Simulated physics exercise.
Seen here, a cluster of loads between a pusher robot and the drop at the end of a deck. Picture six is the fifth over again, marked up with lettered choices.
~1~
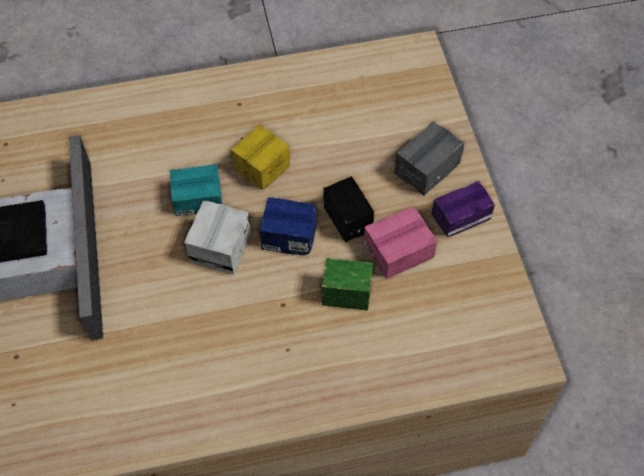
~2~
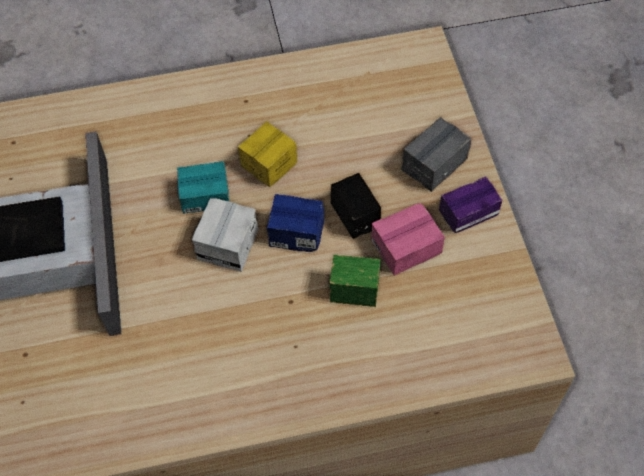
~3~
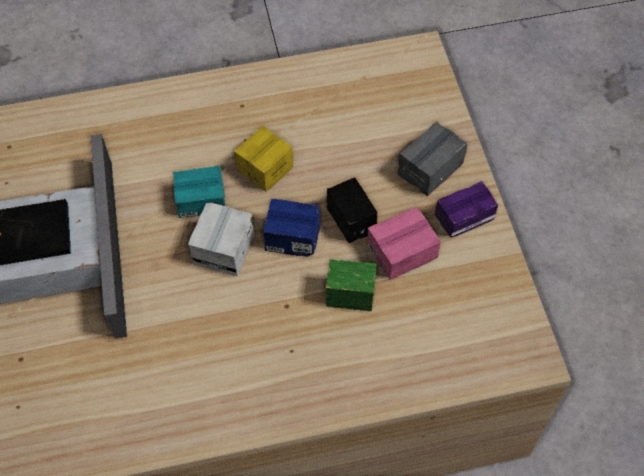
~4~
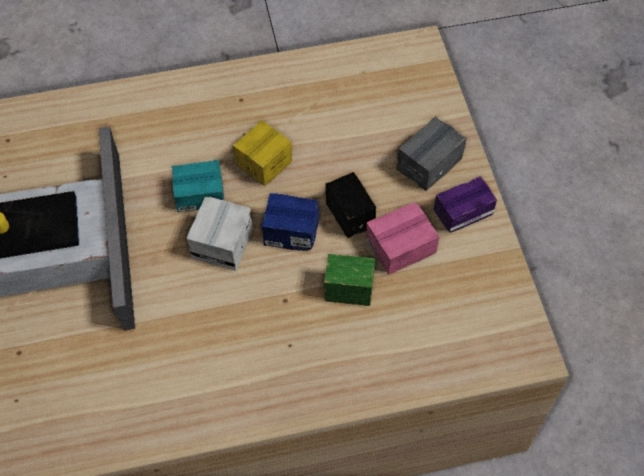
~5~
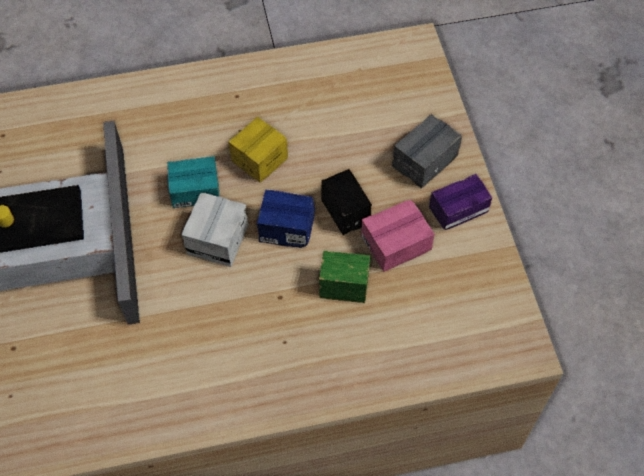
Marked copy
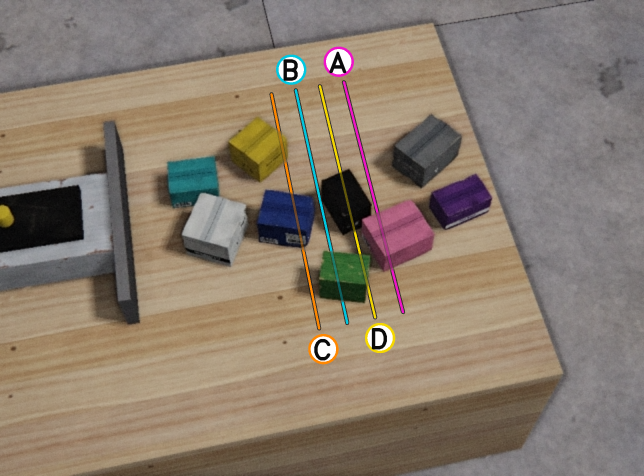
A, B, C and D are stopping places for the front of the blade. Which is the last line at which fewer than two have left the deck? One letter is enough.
A.
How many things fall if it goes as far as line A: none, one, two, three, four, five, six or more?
By then, one.
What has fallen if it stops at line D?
The purple parcel.
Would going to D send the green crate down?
By then, no.
On the marked copy, A at (371, 188); B at (320, 198); C at (294, 202); D at (345, 193).
Following A. Soon after the start, robot (139, 200); yellow box (276, 143); turquoise box (238, 174).
Later, robot (232, 184); purple parcel (470, 203); grey box (440, 146).
In the end, robot (300, 171); purple parcel over the edge; black box (487, 182); one fallen.
As for the rest, B is within the limit but short; C is within the limit but short; D is within the limit but short.
